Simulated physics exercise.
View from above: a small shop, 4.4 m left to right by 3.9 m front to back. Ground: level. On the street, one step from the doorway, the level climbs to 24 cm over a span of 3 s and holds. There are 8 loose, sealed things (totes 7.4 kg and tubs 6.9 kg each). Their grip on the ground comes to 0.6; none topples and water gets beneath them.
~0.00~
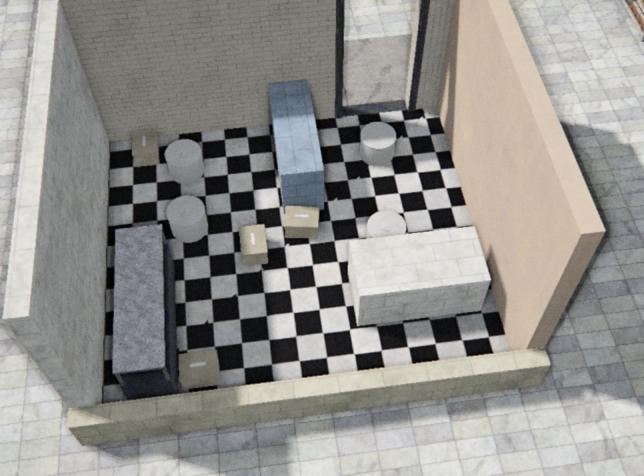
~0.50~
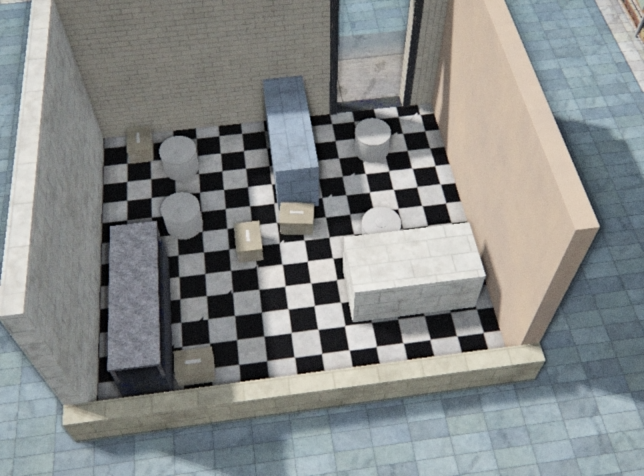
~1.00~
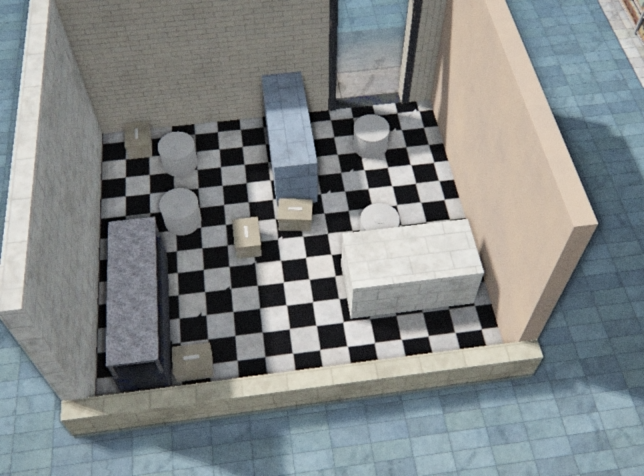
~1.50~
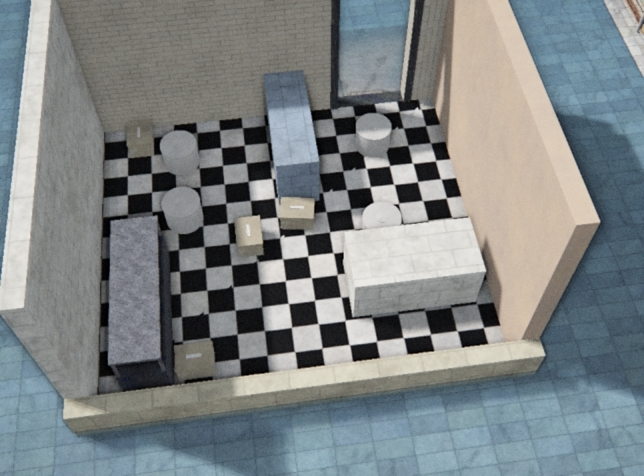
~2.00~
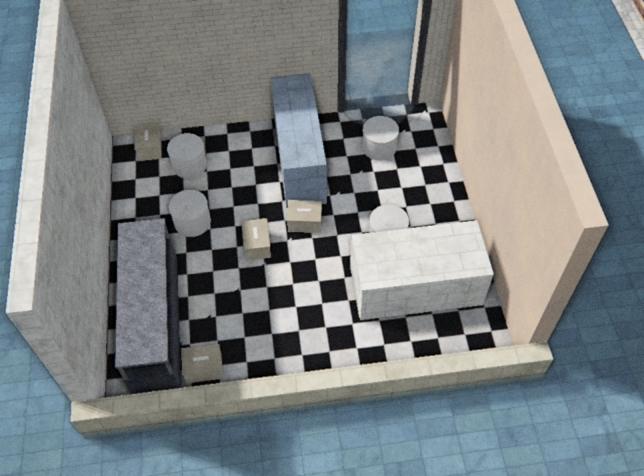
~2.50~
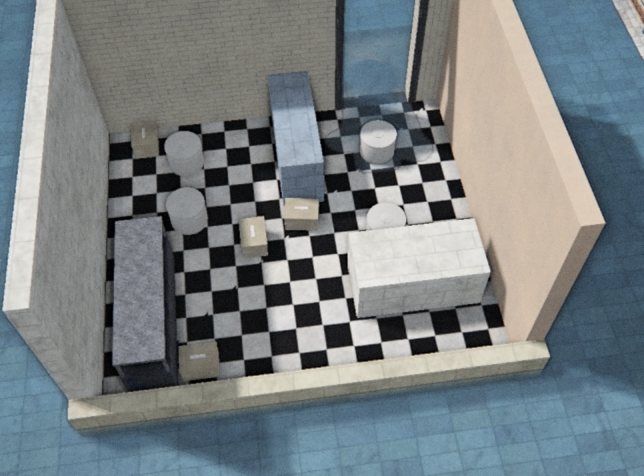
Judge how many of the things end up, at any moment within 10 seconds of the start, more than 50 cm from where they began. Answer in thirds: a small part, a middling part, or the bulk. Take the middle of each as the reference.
The count is a middling part, between one and two thirds.
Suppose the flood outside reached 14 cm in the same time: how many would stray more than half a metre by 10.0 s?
2.
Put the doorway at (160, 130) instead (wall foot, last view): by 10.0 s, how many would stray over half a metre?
You'd get 5 in that case.
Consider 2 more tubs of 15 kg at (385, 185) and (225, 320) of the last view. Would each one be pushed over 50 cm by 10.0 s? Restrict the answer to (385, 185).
That spot comes out higher.
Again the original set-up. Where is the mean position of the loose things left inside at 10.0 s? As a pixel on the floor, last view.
Near (201, 239).
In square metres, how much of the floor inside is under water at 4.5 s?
About 6.0 m2.
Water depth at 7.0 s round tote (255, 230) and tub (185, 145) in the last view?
I'd estimate 4 cm for the first and 0 cm for the second.
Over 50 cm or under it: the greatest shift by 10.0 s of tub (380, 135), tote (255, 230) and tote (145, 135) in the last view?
Result, in turn: Exceeded / exceeded / stayed within.
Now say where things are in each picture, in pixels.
In the first frame, a tub at (378, 135), on the bottom; a tote at (144, 142) rests on the ground; 0.0 m2 under water; 0 of 8 have shifted.
In the second frame, a tub at (373, 132) rests on the ground; a tote at (138, 138), on the bottom; 0.0 m2 under water; 0 of 8 have shifted.
In the third frame, a tub at (372, 128) rests on the ground; a tote at (137, 134), on the bottom; water covers 0.0 m2; 0 of 8 have shifted.
In the fourth frame, a tub at (374, 126), on the bottom; a tote at (139, 133), on the bottom; water covers 0.0 m2; 0 of 8 have shifted.
In the fifth frame, a tub at (381, 129) rests on the ground; a tote at (147, 136), on the bottom; 0.2 m2 under water; 0 of 8 have shifted.
In the sixth frame, a tub at (378, 134) rests on the ground, 11 cm from its start; a tote at (143, 133), on the bottom; water covers 0.8 m2; 1 of 8 have shifted.
After 3.5 s 1 of 8 are over 50 cm from their spots; 0 afloat.
After 4.5 s 1 of 8 are over 50 cm from their spots; 2 afloat.
After 7.0 s 2 of 8 are over 50 cm from their spots; 3 afloat.
After 10.0 s 3 of 8 are over 50 cm from their spots, and 3 have been at some point; 3 afloat.
